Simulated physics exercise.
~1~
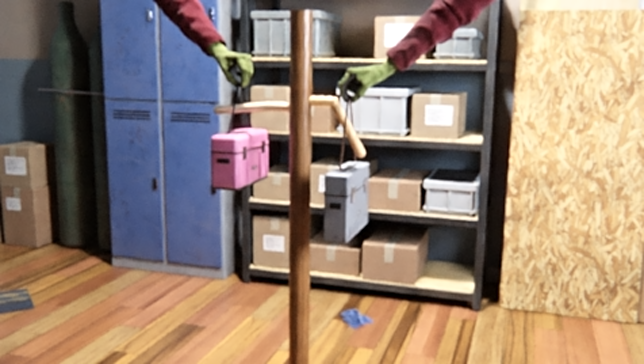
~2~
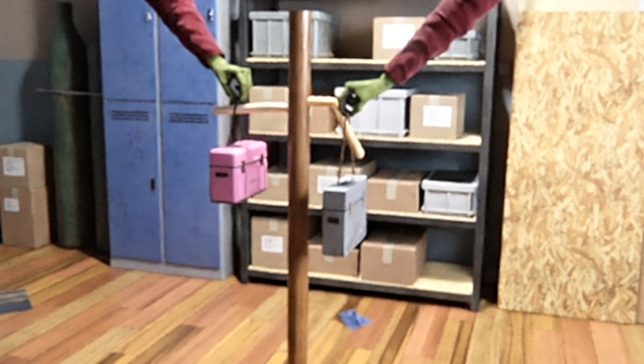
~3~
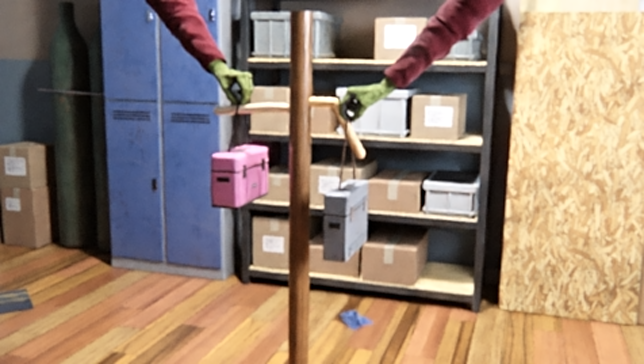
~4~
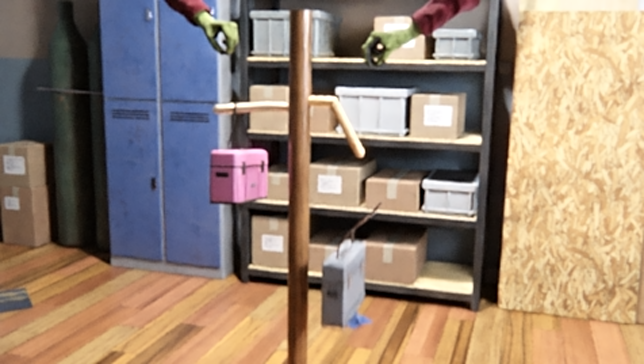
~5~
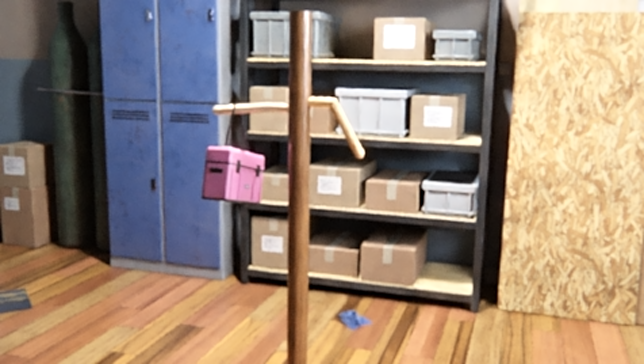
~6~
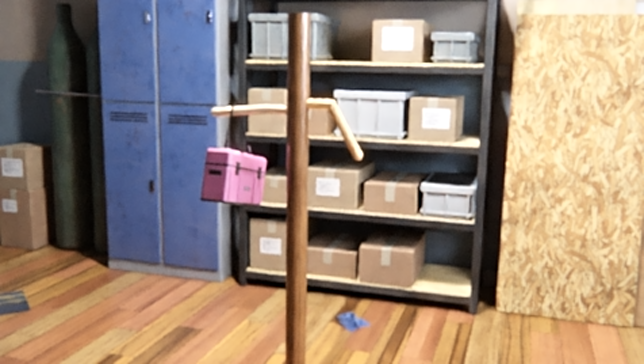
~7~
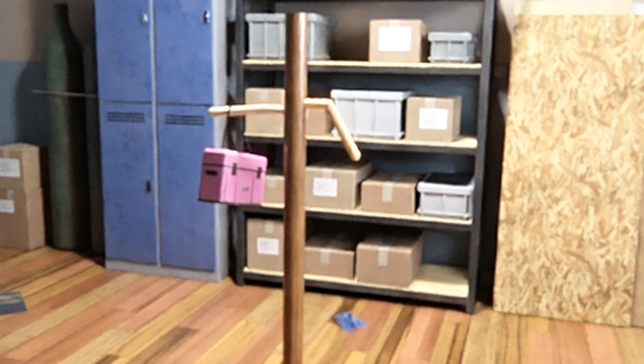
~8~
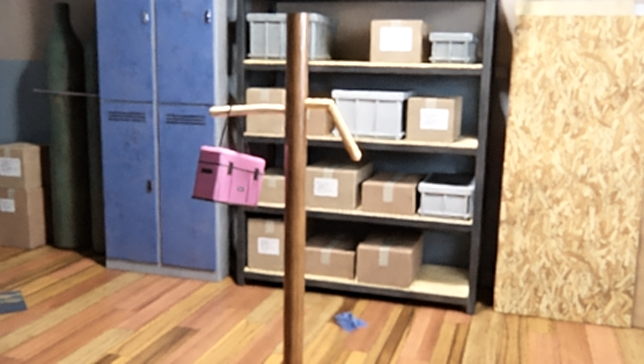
Two gloved green hands in dark red sleeves reach in from above, holding a pink case and a grey case by their loops at a brown wooden post with two pegs. Seen from the front in a slightly swaying view, the storeroom has blue lockers at left, shelves of boxes behind and a chipboard panel at right. The hands lower the cases, pink at the left peg and grey at the right. Then they let go and draw back, and the grey case drops toward the plank floor and out of view. The pink case stays hanging, tilted slightly.
